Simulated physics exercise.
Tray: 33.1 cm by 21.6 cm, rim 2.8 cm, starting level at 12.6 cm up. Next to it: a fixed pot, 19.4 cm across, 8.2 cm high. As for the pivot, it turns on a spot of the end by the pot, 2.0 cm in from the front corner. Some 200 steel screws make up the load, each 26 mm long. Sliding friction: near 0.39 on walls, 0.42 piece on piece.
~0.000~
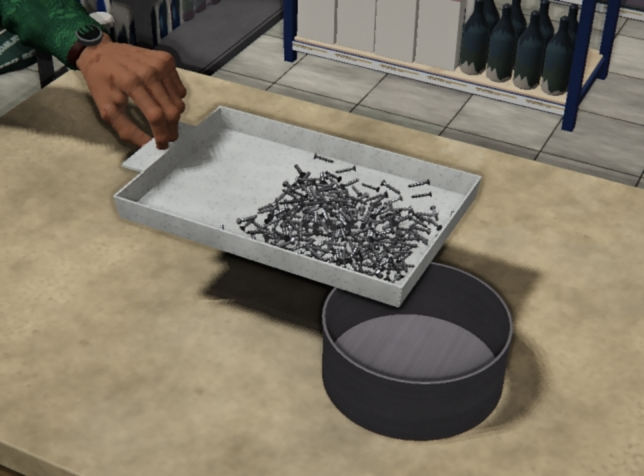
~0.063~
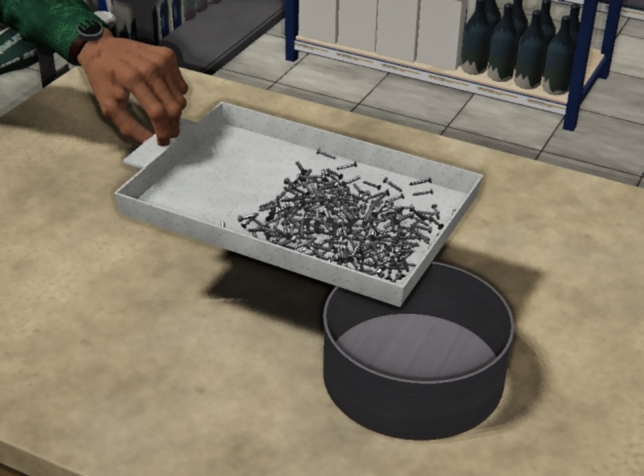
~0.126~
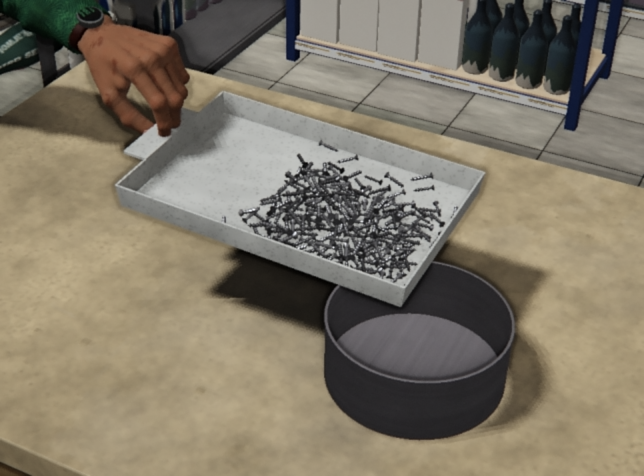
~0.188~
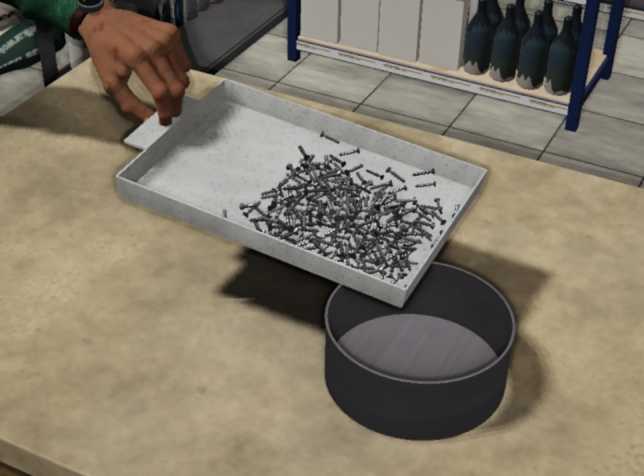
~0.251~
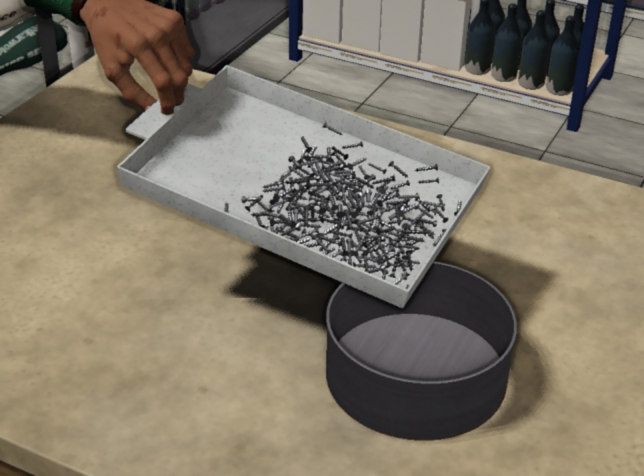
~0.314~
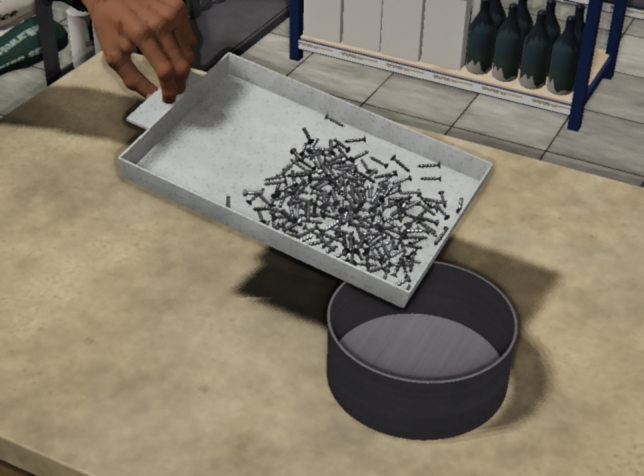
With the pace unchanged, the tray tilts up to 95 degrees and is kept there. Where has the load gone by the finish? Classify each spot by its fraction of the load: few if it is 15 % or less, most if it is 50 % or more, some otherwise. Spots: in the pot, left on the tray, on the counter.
Pot: Most. Tray: Few. Counter: Few.
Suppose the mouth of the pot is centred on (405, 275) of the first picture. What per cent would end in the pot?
I'd expect near 0 per cent.
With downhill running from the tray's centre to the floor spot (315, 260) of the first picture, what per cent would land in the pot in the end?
My guess is roughly 80 percent.
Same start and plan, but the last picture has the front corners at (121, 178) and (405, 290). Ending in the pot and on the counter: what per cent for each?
Per cent by place - pot 60, counter 35.
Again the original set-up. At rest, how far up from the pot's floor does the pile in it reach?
My guess is around 4.0 centimetres.
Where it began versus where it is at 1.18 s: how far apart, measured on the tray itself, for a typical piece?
Around 5 centimetres.
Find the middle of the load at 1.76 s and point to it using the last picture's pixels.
Near pixel (430, 274).
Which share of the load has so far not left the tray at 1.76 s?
Reading: Approx. 85%.
Then, at 1.18 s, tilt 50 degrees; the tray holds 100 %, the pot 0 %.
After 1.76 s, tilt 76 degrees; the tray holds 85 %, the pot 15 %.
Then, at 2.40 s, tilt 95 degrees; the tray holds 5 %, the pot 95 %.
By 3.5 s all is still; pot 100 %, tray 0 %, counter 0 %.
